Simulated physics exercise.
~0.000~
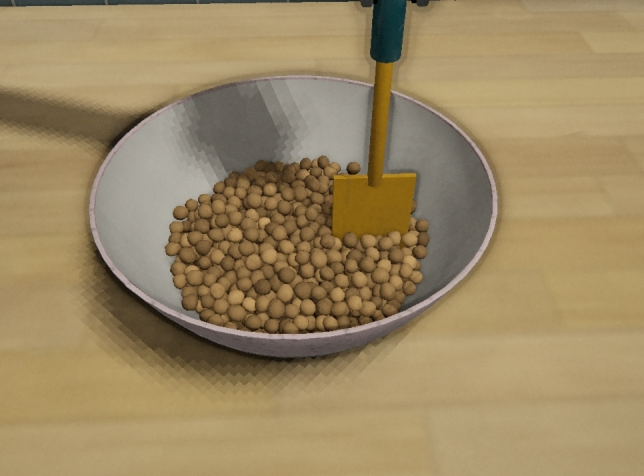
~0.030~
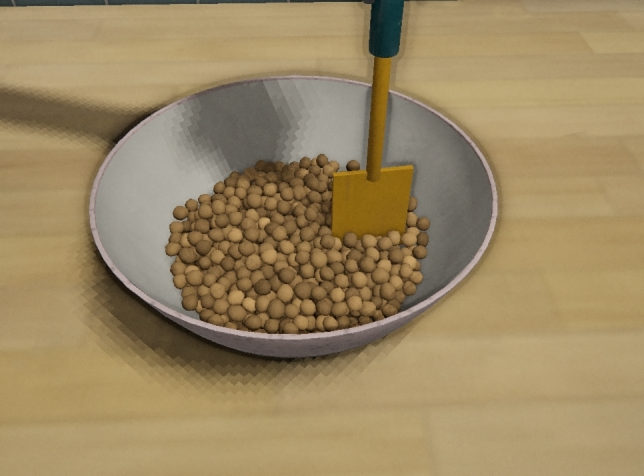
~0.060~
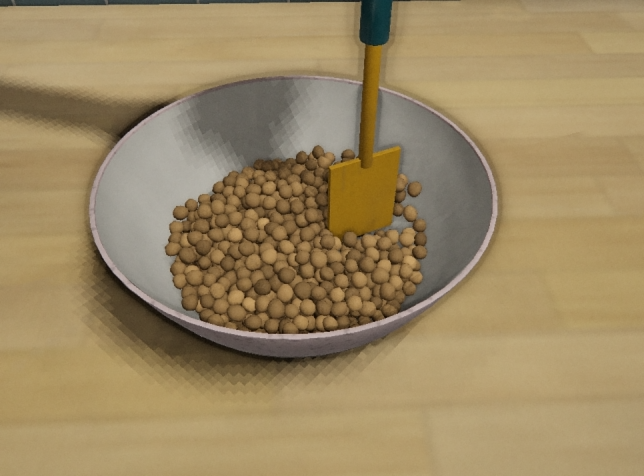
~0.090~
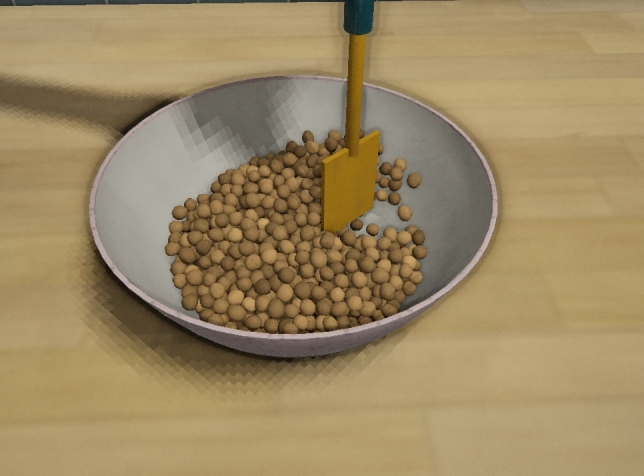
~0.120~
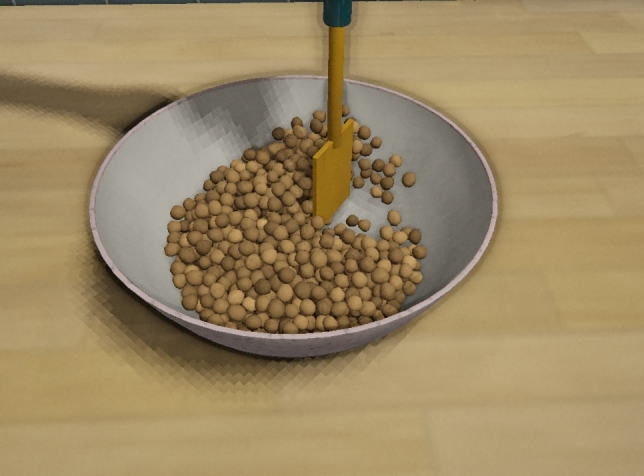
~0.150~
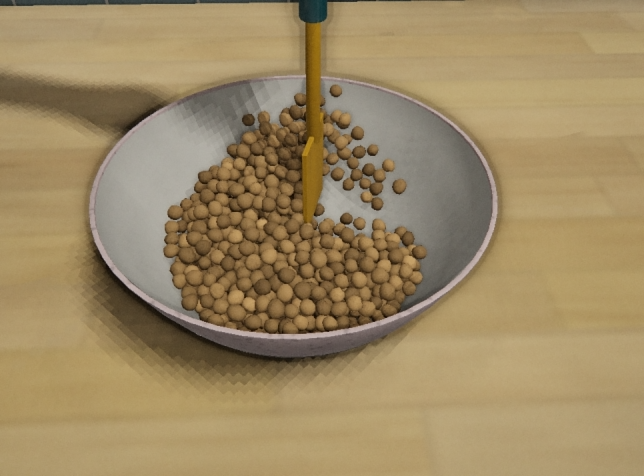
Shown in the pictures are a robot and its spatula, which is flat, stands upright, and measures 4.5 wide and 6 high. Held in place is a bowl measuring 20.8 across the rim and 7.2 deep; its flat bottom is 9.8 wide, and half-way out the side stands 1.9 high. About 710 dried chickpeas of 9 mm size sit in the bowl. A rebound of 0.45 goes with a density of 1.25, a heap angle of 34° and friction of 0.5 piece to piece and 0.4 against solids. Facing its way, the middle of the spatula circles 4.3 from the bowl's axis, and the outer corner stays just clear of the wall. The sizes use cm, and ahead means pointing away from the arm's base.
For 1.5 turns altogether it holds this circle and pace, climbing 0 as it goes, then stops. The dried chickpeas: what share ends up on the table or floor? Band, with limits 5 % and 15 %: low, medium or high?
Low.
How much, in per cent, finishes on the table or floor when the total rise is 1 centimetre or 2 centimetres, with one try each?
About 0 and 0 per cent.
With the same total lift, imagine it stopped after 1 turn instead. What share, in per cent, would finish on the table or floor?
Close to 0 in a hundred.
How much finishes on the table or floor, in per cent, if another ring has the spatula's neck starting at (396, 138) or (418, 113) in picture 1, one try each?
First try about 5 per cent, second try about 0 per cent.
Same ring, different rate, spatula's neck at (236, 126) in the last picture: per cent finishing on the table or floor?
Roughly 25 per cent.
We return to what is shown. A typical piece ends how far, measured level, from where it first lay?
Reading: Around 8 cm.
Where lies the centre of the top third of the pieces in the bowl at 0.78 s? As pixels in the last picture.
Around (295, 157).
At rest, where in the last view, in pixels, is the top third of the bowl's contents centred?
About (205, 261).
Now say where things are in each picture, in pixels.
Spatula neck at (377, 153), 0° round; upper third of the load around (294, 236), from x 175 to 425, top at y 165; 709 in the bowl, in the first picture.
Spatula neck at (375, 148), 7° round; upper third of the load around (295, 232), from x 175 to 425, top at y 160, in the second picture.
Spatula neck at (367, 135), 23° round; upper third of the load around (299, 221), from x 175 to 420, top at y 155, in the third picture.
Spatula neck at (353, 124), 40° round; upper third of the load around (301, 204), from x 175 to 420, top at y 135, in the fourth picture.
Spatula neck at (335, 116), 58° round; upper third of the load around (291, 190), from x 170 to 420, top at y 110, in the fifth picture.
Spatula neck at (313, 111), 75° round; upper third of the load around (281, 186), from x 170 to 420, top at y 90; 709 in the bowl, in the sixth picture.
After 0.47 s, 256° round, highest piece 8 above the table; 707 in the bowl, 1 on the table or floor, 1 in flight or on the tool.
After 0.78 s, 78° round, highest piece 8 above the table; 706 in the bowl, 3 on the table or floor.
After 1.14 s, 180° round, highest piece 7 above the table; 705 in the bowl, 4 on the table or floor.
After 1.84 s, 180° round, highest piece 7 above the table; 705 in the bowl, 4 on the table or floor.
At rest, 705 in the bowl, 4 on the table or floor. That is 1 % on the table or floor.
